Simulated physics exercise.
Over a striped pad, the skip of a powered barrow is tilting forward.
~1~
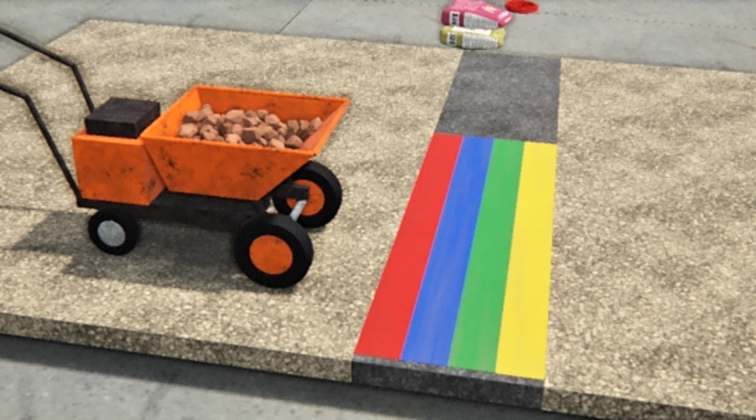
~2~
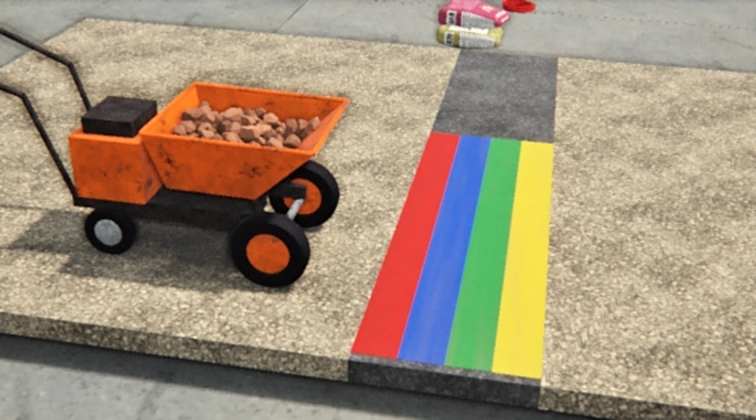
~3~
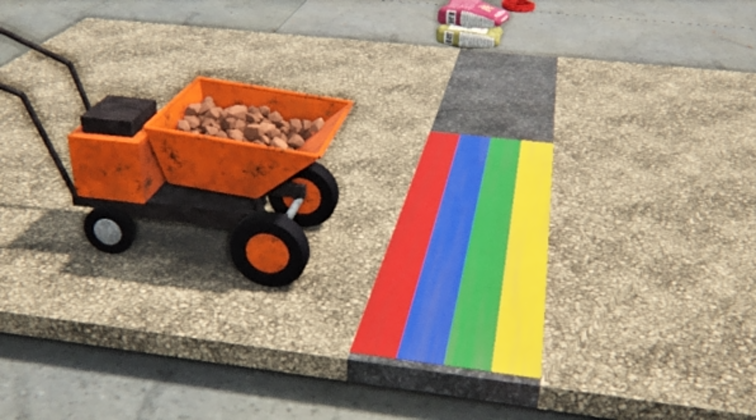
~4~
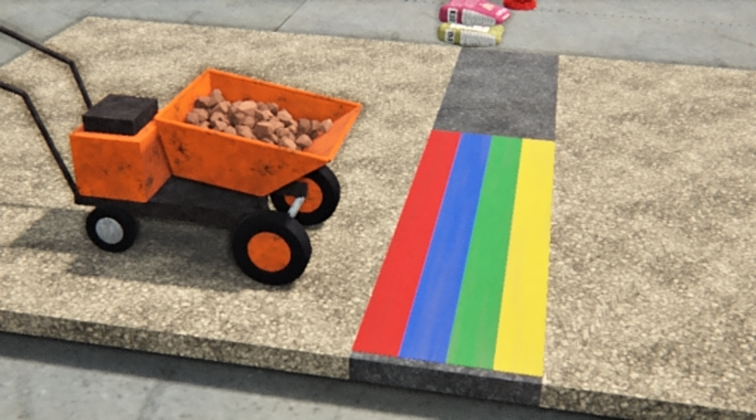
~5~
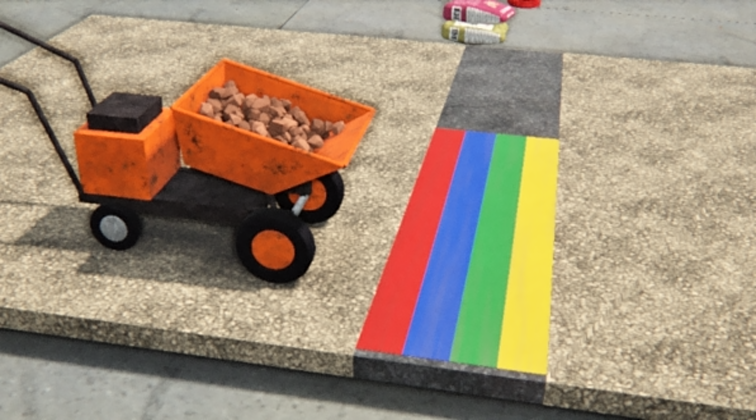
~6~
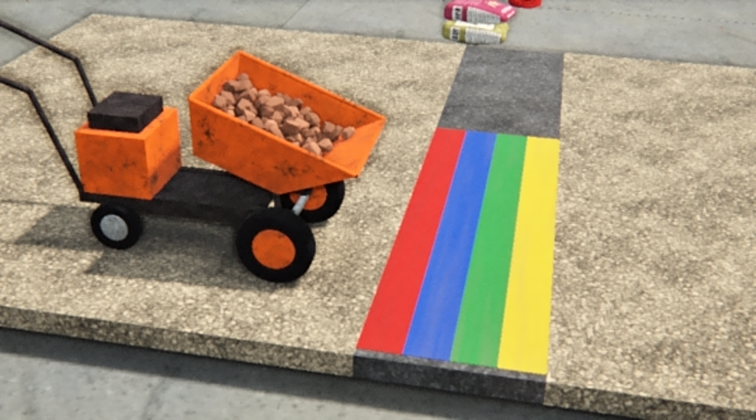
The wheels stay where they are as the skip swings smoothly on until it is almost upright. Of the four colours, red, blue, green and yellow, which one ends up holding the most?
The blue one holds the most.
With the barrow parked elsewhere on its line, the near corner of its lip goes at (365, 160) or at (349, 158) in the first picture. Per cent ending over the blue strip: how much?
10 % and 30 %.
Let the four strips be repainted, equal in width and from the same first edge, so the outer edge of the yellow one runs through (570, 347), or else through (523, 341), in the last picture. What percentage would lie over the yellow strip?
The first case gives around 0 %, the second around 10 %.
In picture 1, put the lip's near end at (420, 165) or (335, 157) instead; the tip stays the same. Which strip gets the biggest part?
Result, place 1: The strip in yellow; place 2: The blue one.
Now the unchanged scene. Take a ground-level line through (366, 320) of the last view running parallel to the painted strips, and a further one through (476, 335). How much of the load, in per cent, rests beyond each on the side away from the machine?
In order: 90 per cent, then 20 per cent.
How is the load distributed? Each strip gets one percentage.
The red strip carries 20 per cent, the blue strip 35 per cent, the green strip 20 per cent and the yellow strip 5 per cent.
Just after the last frame, skip tipped steeply; every one in the skip.
A moment on, skip tipped steeply; the larger part in the skip; about a tenth over the red strip; roughly a quarter over the blue strip; just a few over the green strip.
Further on, skip tipped right over; about a tenth in the skip; roughly a quarter over the red strip; roughly a third over the blue strip; roughly a quarter over the green strip; about a tenth over the yellow strip; just a few off the paint.
When it is over, skip tipped right over; about a tenth in the skip; roughly a quarter over the red strip; roughly a third over the blue strip; roughly a quarter over the green strip; about a tenth over the yellow strip; just a few off the paint.
